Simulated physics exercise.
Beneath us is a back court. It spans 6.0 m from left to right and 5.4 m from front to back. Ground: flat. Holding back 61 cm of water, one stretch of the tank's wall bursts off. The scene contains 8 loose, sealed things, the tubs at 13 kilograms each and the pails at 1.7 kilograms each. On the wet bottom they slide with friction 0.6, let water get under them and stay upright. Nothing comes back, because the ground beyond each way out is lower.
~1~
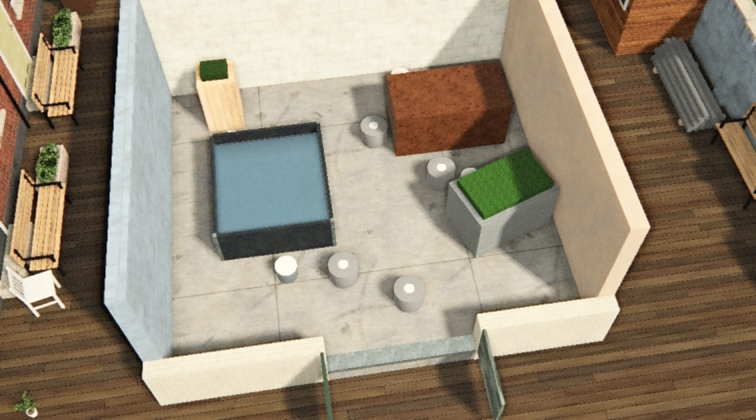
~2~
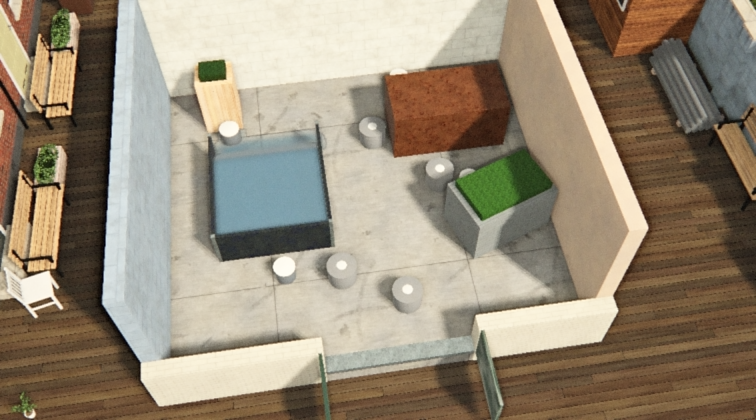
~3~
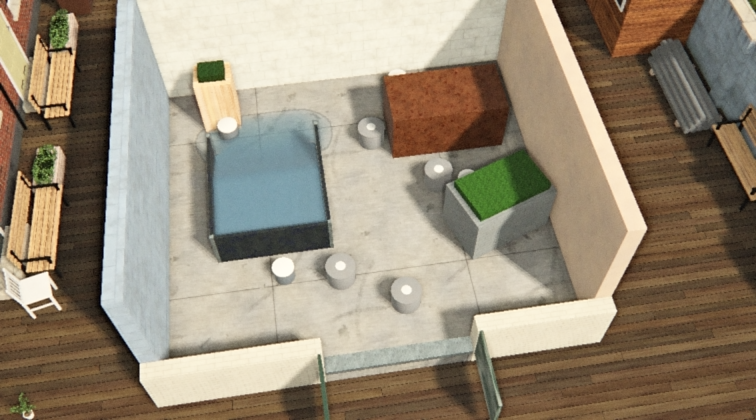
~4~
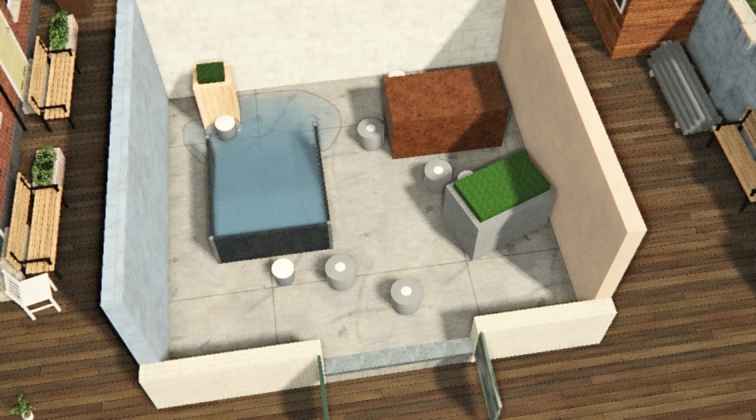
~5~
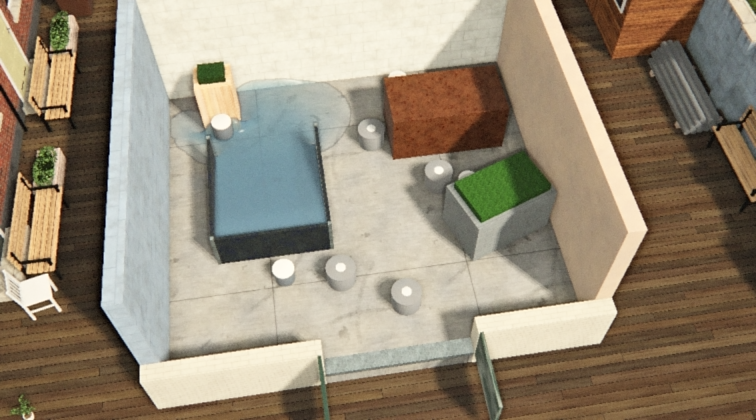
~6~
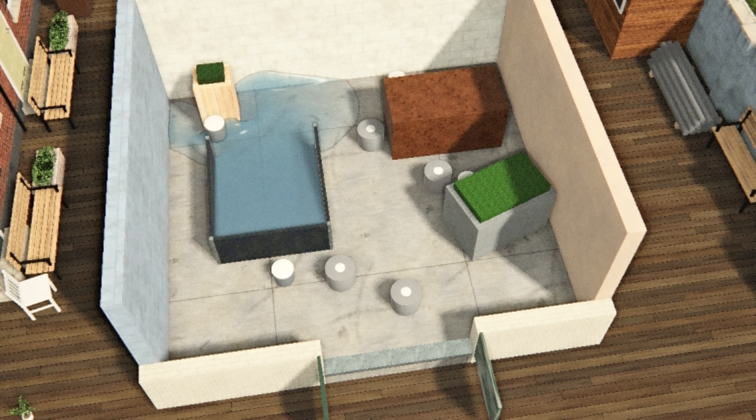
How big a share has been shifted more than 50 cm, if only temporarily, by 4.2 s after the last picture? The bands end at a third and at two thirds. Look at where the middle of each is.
My guess is it is going to land beneath one third.
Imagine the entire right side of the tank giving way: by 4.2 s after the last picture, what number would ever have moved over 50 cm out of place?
That would give 4.
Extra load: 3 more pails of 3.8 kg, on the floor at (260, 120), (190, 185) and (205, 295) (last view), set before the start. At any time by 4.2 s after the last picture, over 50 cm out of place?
First goes beyond, second goes beyond, third goes beyond.
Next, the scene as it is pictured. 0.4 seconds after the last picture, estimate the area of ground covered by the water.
Some 8.5 m2 of it.
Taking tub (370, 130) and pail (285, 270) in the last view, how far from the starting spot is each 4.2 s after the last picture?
The first ends 30 centimetres from its start and the second 0 centimetres.
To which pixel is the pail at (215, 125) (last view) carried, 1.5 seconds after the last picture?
Position: About (202, 221).
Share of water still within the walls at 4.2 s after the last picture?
I'd say some 100 percent hasn't gone yet.
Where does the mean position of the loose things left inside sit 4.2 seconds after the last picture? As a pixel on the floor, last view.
Around (386, 234).
Then, 0.4 s after the last picture 1 of 8 are over 50 cm from their spots; 1 afloat.
Then, 1.5 s after the last picture 2 of 8 are over 50 cm from their spots; 2 afloat.
Then, 2.8 s after the last picture 2 of 8 are over 50 cm from their spots; 2 afloat.
Then, 4.2 s after the last picture 2 of 8 are over 50 cm from their spots, and 2 have been at some point; 3 afloat.
